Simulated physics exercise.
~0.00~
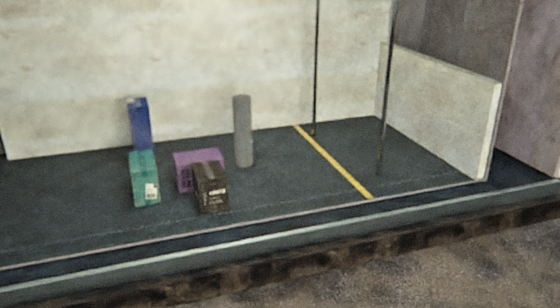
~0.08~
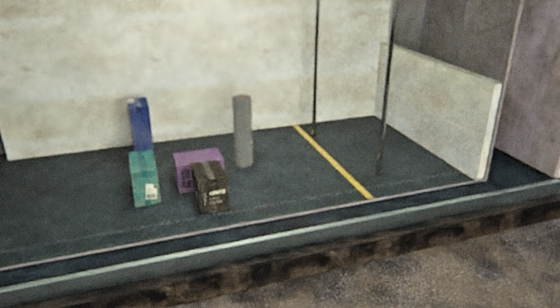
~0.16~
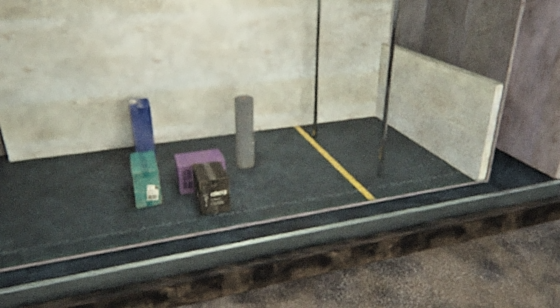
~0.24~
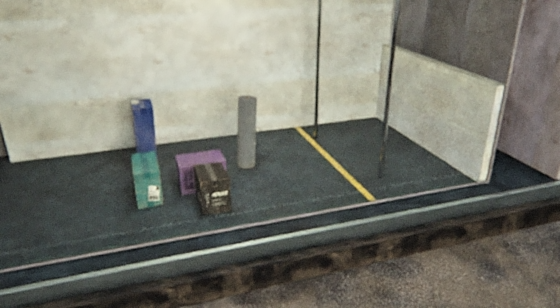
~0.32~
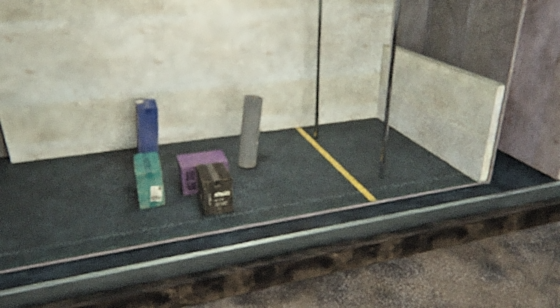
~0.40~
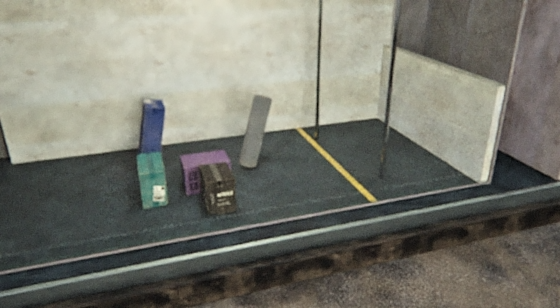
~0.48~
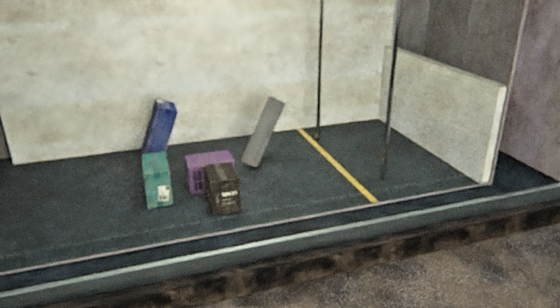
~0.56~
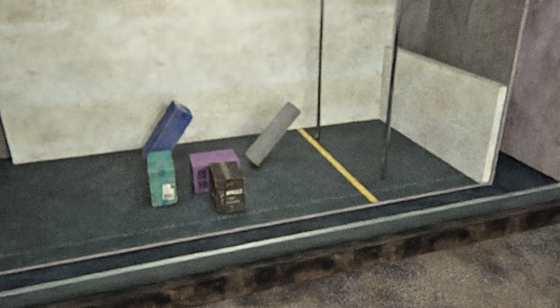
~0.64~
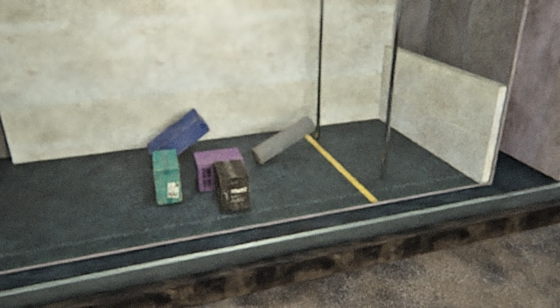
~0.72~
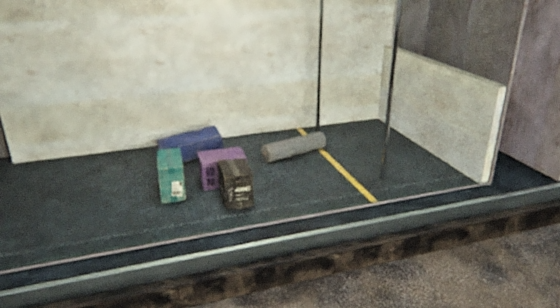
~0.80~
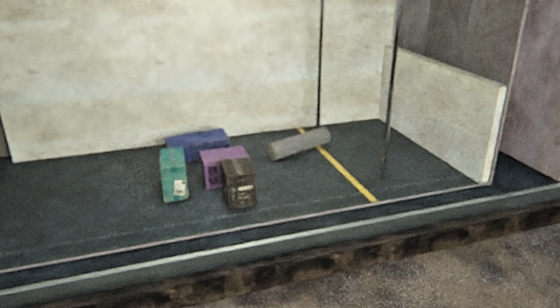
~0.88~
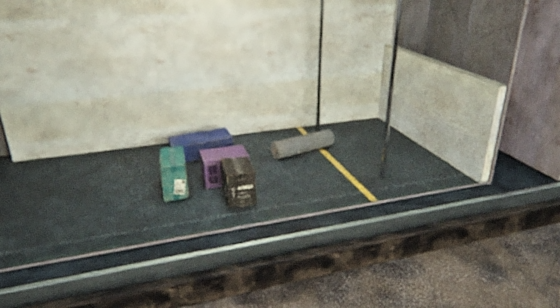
Grey roll and tall blue box toppling right onto their sides, three smaller boxes sliding slightly, all settling on the dark floor.
